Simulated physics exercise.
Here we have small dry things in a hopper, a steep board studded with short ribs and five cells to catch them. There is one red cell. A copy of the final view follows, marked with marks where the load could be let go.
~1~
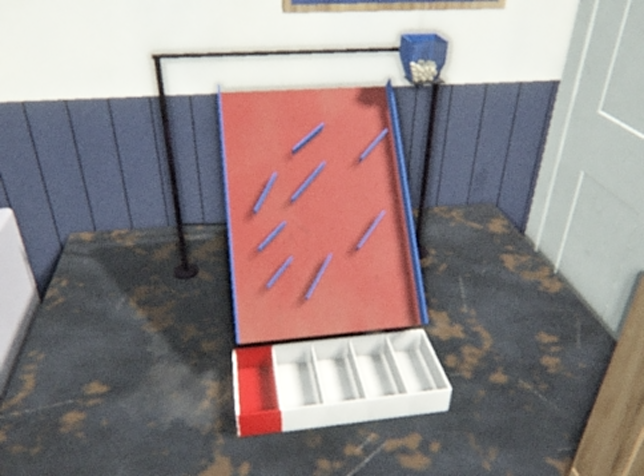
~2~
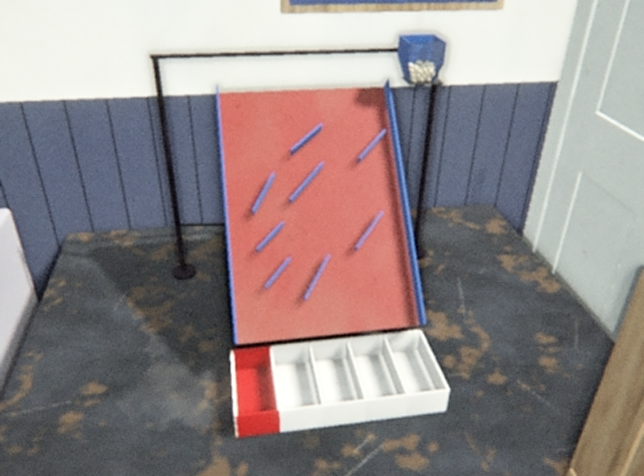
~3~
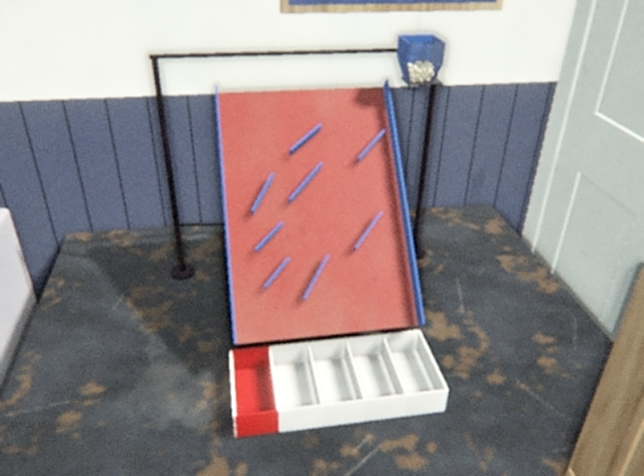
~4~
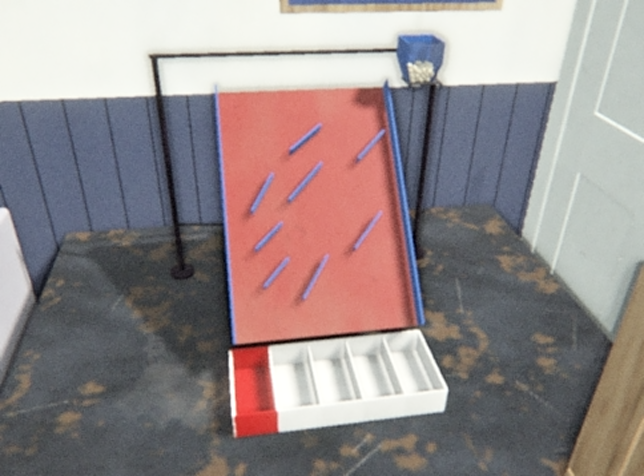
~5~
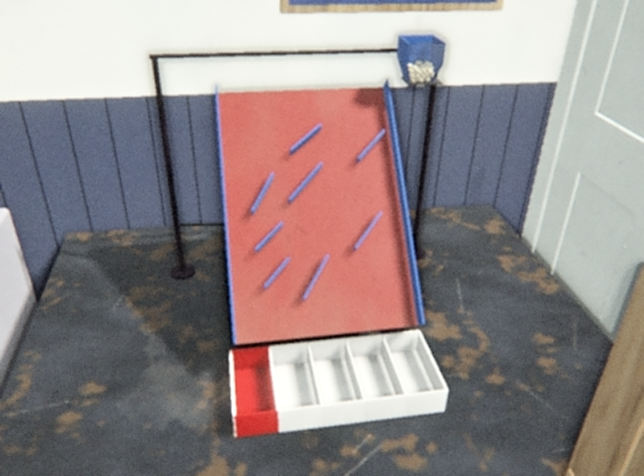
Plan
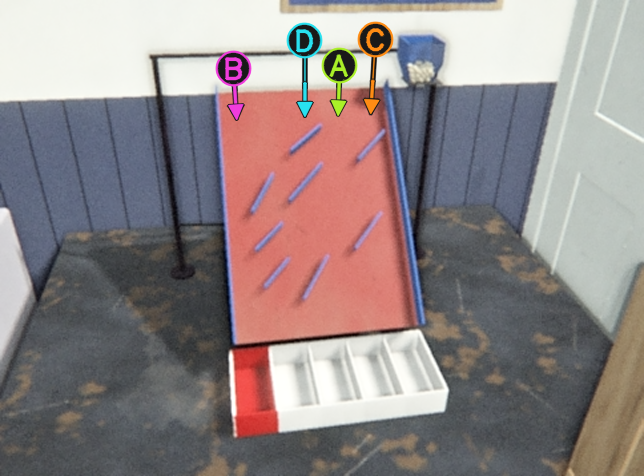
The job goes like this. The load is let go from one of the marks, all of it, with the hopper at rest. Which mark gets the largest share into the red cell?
Mark B does it best.
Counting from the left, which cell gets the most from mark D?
The first from the left.
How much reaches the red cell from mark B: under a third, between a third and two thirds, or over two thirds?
Mark B gives over two thirds.
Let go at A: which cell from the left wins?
The third.
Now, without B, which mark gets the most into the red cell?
Here it is mark D.
On the marked copy, mark A meets the board at (338, 110); mark B meets the board at (236, 114); mark C meets the board at (371, 108); mark D meets the board at (304, 111).
With A, just a few in the red cell, almost all in other cells.
With B, every piece in the red cell.
With C, about a tenth in the red cell, the larger part in other cells, about a tenth held on the board.
With D, roughly half in the red cell, roughly a quarter in other cells, roughly a third held on the board.
